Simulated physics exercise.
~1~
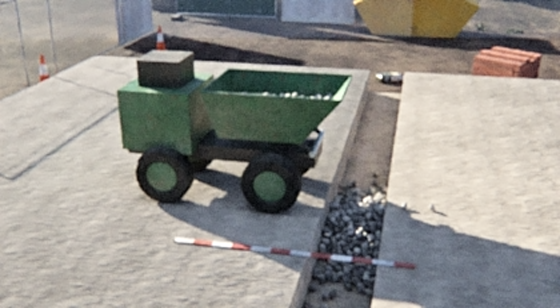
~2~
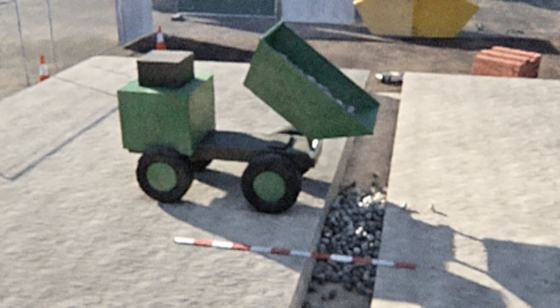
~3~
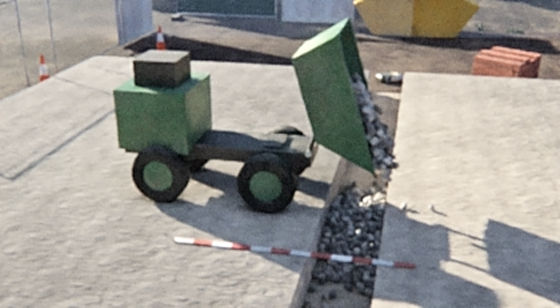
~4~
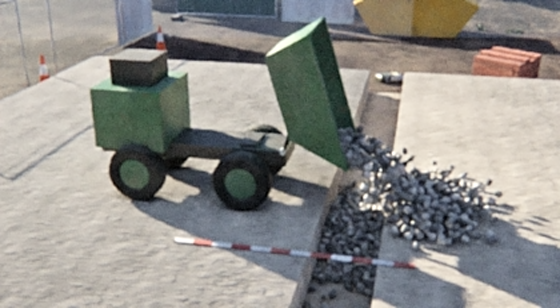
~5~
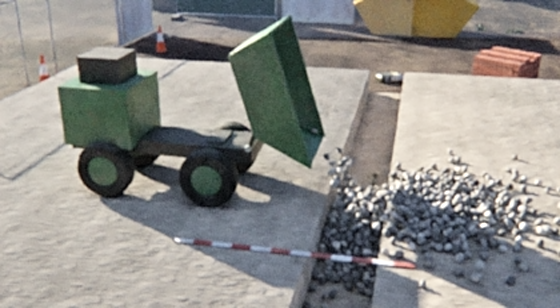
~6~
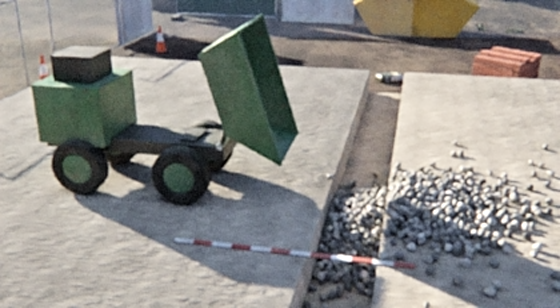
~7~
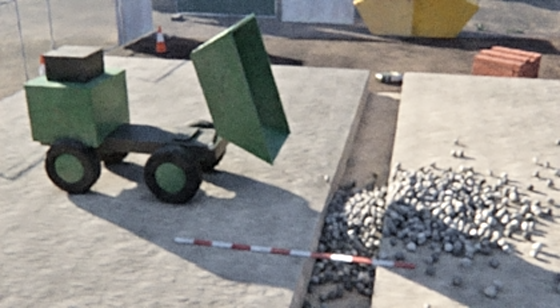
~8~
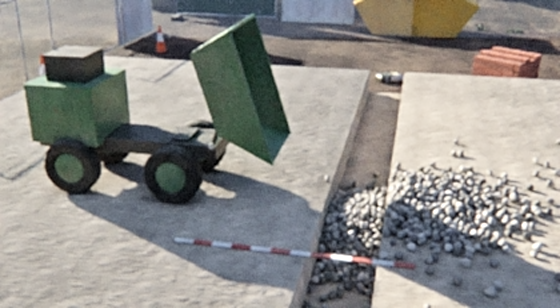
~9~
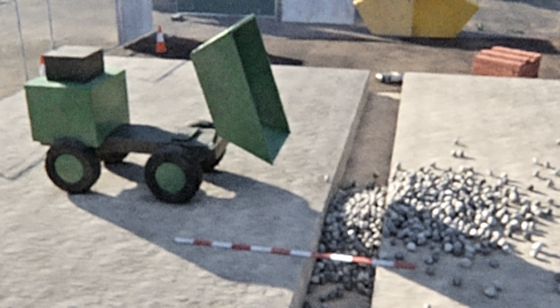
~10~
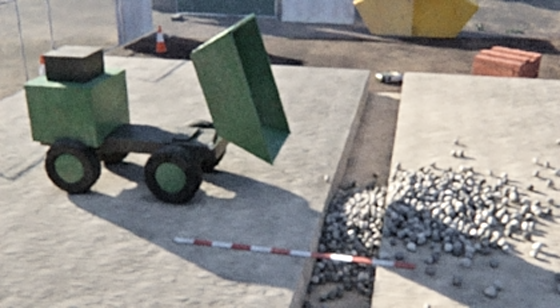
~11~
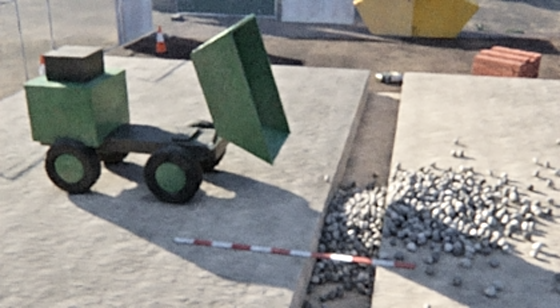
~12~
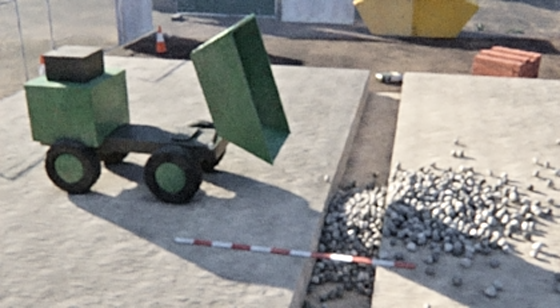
At the start, a small green dumper with a loaded skip stands on a pale concrete slab, facing a trench that already holds grey stones, with a red and white striped staff lying across it. The skip tips up steeply towards the right, and stones begin sliding from its lower edge into the trench. As the stones pour out, the dumper backs away to the left with its skip raised. Many stones spill over the trench and scatter across the right slab. Finally, the dumper stands still, skip still tipped, beside the filled trench and a wide spread of stones.
